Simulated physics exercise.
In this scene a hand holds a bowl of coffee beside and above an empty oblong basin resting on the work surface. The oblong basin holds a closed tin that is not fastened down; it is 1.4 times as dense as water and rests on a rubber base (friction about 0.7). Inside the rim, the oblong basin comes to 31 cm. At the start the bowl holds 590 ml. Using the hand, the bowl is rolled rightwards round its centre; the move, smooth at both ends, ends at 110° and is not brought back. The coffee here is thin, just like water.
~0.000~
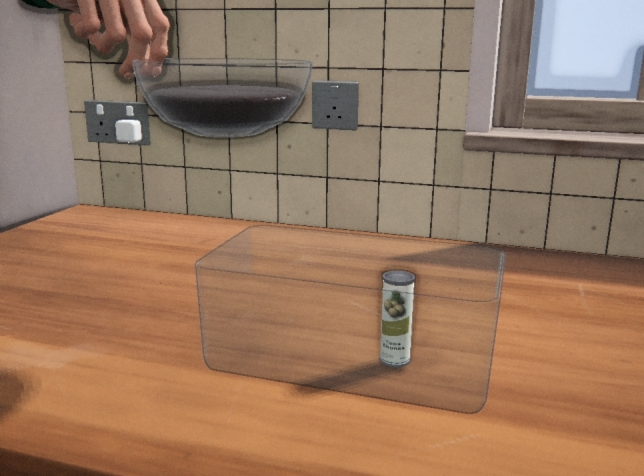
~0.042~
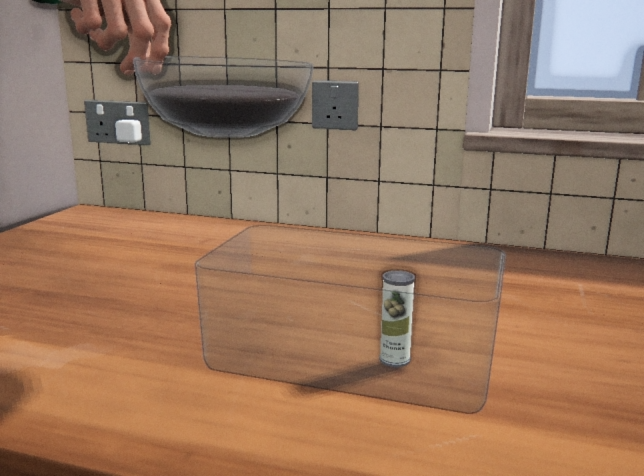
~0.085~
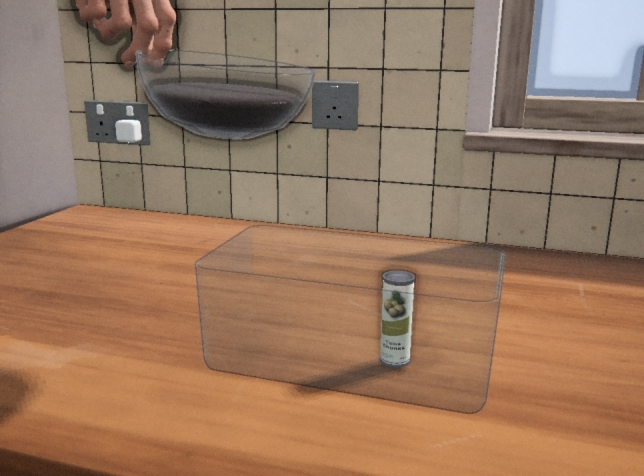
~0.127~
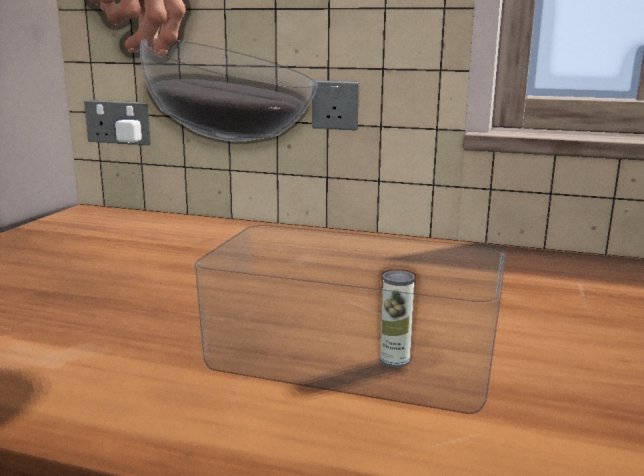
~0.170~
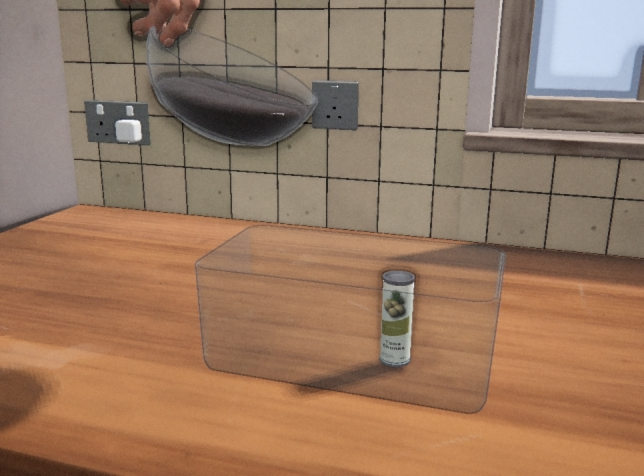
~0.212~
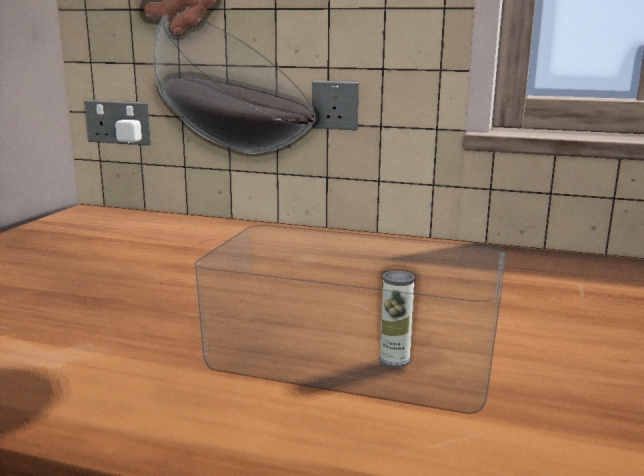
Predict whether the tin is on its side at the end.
I expect it will stay vertical.
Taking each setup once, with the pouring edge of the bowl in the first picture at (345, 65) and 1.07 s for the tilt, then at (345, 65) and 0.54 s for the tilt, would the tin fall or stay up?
In the first try it remains standing; in the second it comes down.
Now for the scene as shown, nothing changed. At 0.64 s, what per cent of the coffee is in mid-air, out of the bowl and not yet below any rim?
Estimate: Around 7 per cent.
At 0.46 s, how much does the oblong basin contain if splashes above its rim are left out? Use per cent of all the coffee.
52 %, more or less.
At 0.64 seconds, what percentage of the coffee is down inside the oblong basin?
Around 94 per cent of the whole.
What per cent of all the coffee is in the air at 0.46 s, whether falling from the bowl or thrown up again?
Estimate: About 46 % of all of it.
Then, 0.46 s in, the tilt is 104° and 2 per cent is still to pour; the tin stands where it began.
Then, 0.64 s in, the tilt is 110° and 0 per cent is still to pour; the tin stands where it began.
Then, 0.83 s in, the tilt is 110° and 0 per cent is still to pour; the tin stands where it began.
Then, 1.04 s in, the tilt is 110° and 0 per cent is still to pour; the tin stands where it began.
Finally, the tin stands where it began.
